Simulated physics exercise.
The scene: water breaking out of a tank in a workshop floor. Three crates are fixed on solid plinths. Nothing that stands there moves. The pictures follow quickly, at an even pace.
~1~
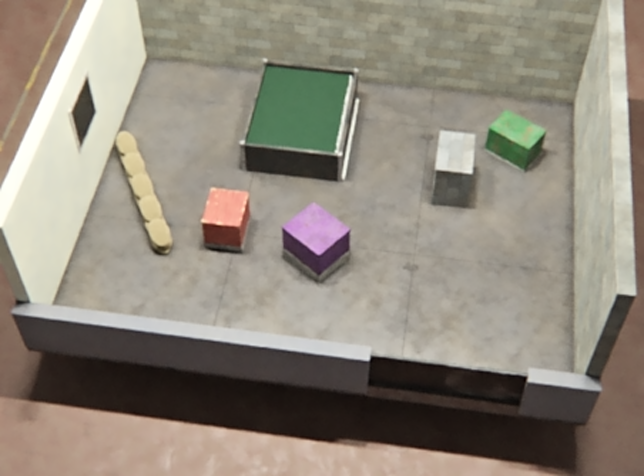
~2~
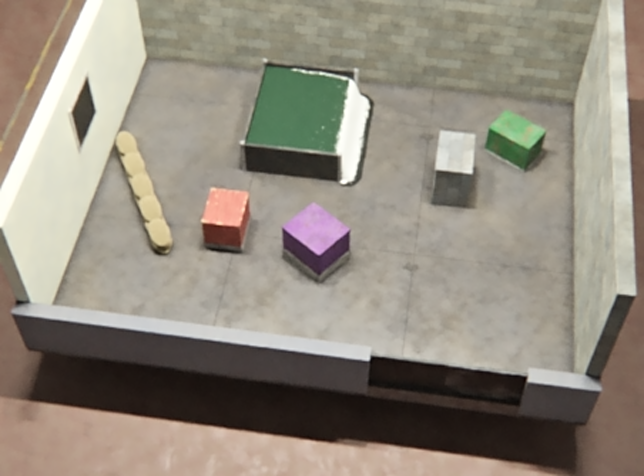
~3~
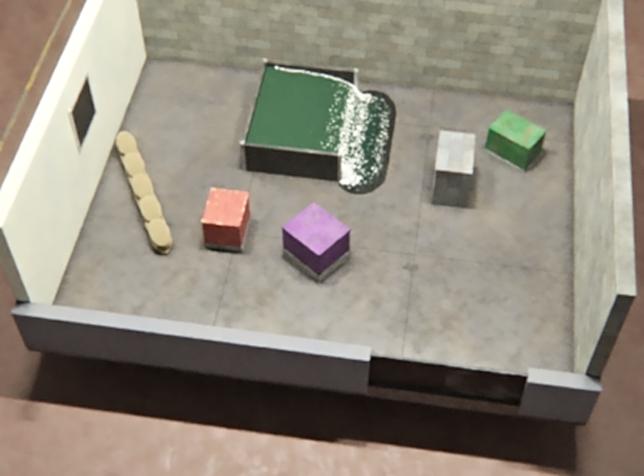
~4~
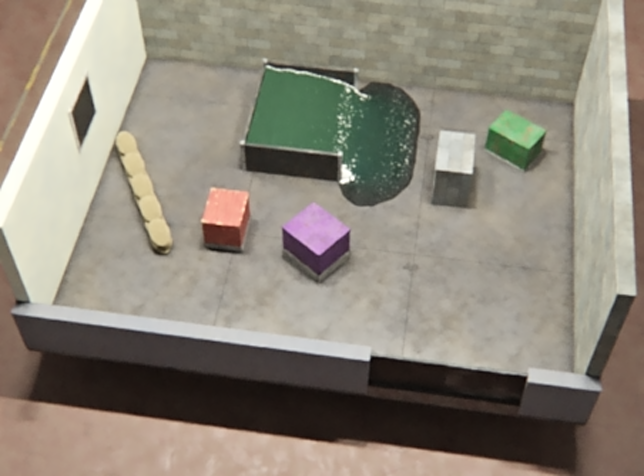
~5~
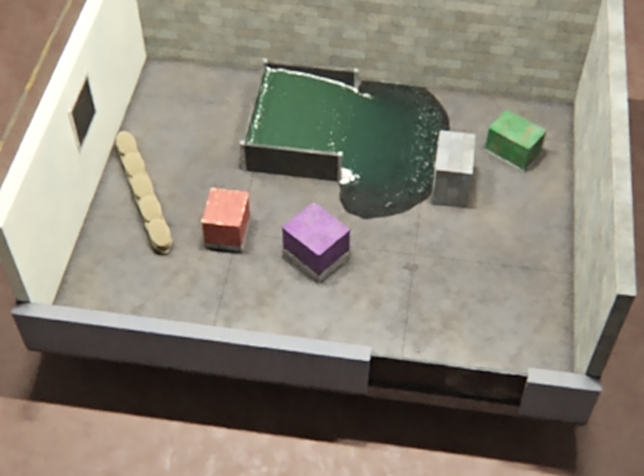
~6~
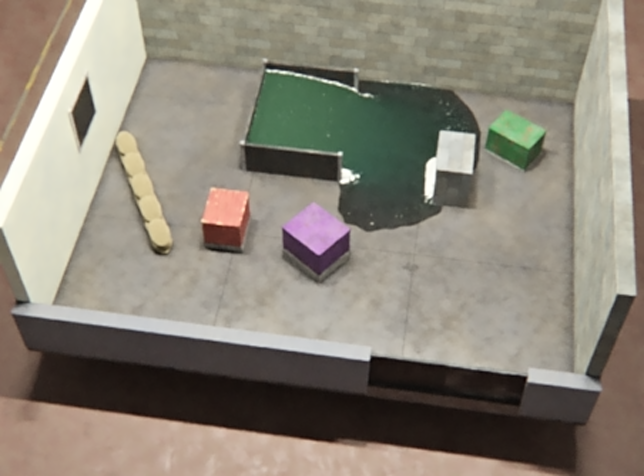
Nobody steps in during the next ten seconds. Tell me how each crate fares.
In the end: The purple crate keeps dry; the red crate keeps dry; the green crate is soaked.
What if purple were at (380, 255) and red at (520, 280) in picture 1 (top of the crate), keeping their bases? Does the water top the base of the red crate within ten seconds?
Then: Red crate takes water.
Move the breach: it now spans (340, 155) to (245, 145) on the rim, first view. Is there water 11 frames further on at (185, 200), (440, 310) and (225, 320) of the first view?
As listed: Wet, under water, awash.
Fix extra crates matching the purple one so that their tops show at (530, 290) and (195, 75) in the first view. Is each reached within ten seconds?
In that order: Takes water, remains dry.
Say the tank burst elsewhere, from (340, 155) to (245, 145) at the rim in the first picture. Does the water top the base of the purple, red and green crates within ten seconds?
Then: Purple takes water, red takes water, green is wetted.
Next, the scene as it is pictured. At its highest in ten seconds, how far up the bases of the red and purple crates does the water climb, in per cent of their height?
Near 50 and 80 in a hundred.
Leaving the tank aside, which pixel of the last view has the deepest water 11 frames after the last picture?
Around (564, 105).
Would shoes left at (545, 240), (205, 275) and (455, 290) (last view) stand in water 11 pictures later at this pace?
As listed: Under water, no water, under water.
A moment on, water covers 20 % of the floor; the purple crate not reached, the red crate not reached, the green crate water round its plinth.
Next, water covers 35 % of the floor; the purple crate water round its plinth, the red crate not reached, the green crate water round its plinth.
Then, water covers 50 % of the floor; the purple crate water round its plinth, the red crate not reached, the green crate water round its plinth.
Later, water covers 60 % of the floor; the purple crate water round its plinth, the red crate not reached, the green crate water round its plinth.
In the end, water covers 85 % of the floor; the purple crate stayed above the water, the red crate stayed above the water, the green crate was topped.
